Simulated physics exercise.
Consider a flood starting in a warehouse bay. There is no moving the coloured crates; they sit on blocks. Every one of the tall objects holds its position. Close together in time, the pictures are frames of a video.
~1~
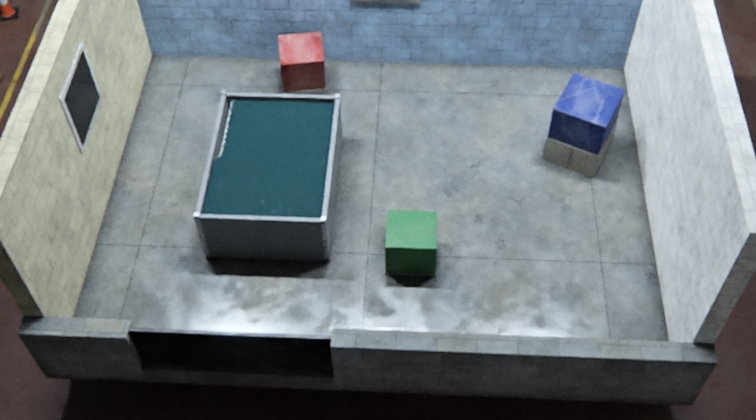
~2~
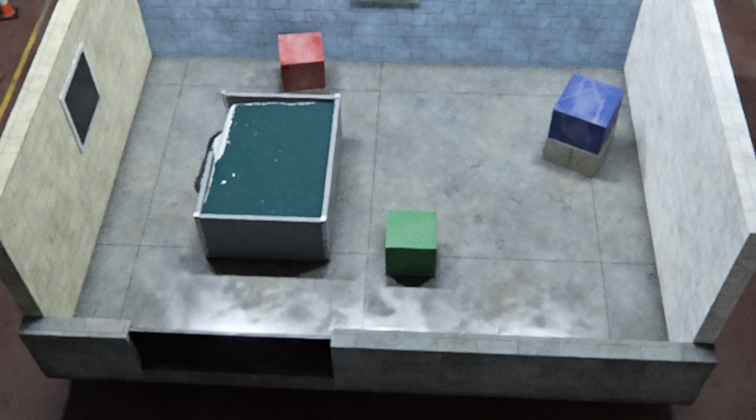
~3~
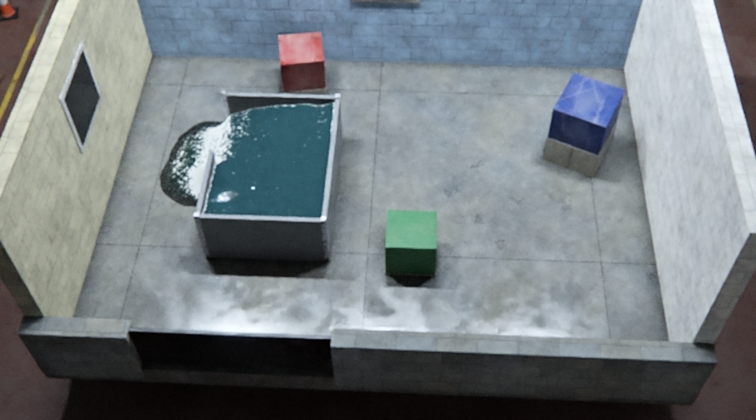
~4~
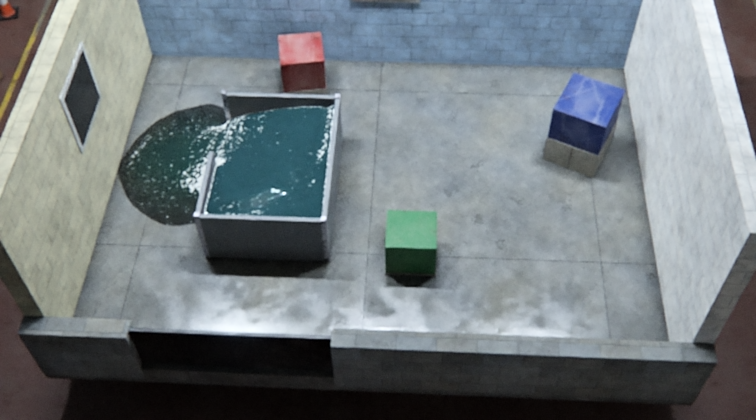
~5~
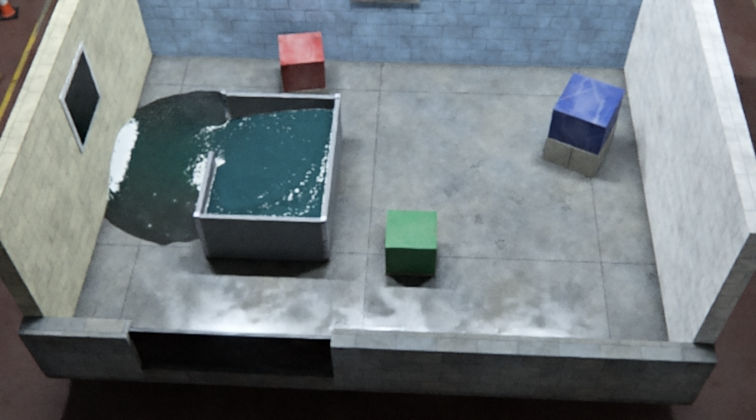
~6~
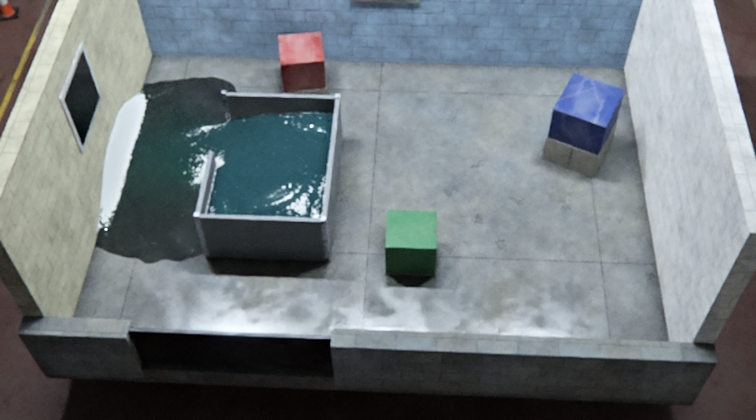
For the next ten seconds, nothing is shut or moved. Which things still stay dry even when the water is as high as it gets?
Taking each one: The red crate does not stay dry; the green crate does not stay dry; the blue crate stays dry.
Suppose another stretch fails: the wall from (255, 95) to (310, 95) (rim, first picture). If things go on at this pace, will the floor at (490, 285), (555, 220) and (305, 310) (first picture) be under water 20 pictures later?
Place one: Spared by the leak. Place two: Reached by the flood. Place three: Spared by the leak.
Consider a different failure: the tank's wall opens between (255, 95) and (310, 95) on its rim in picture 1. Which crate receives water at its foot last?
My pick is the green one.
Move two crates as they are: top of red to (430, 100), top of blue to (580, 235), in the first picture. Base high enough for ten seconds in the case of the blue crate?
The blue crate is untouched.
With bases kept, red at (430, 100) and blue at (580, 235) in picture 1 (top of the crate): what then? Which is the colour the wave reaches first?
Red one.
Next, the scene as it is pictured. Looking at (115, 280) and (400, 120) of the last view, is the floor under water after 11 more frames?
Result, in sequence: Waterlogged; unwetted.
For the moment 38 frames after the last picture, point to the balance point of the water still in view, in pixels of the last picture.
Near (297, 184).
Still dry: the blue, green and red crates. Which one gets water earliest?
It's the red one.
A moment on, water covers 15 % of the floor; the red crate not reached, the green crate not reached, the blue crate not reached.
Next, water covers 30 % of the floor; the red crate water round its plinth, the green crate not reached, the blue crate not reached.
Then, water covers 55 % of the floor; the red crate water round its plinth, the green crate not reached, the blue crate not reached.
Later, water covers 90 % of the floor; the red crate water round its plinth, the green crate water round its plinth, the blue crate water round its plinth.
In the end, water covers 100 % of the floor; the red crate was topped, the green crate was topped, the blue crate stayed above the water.
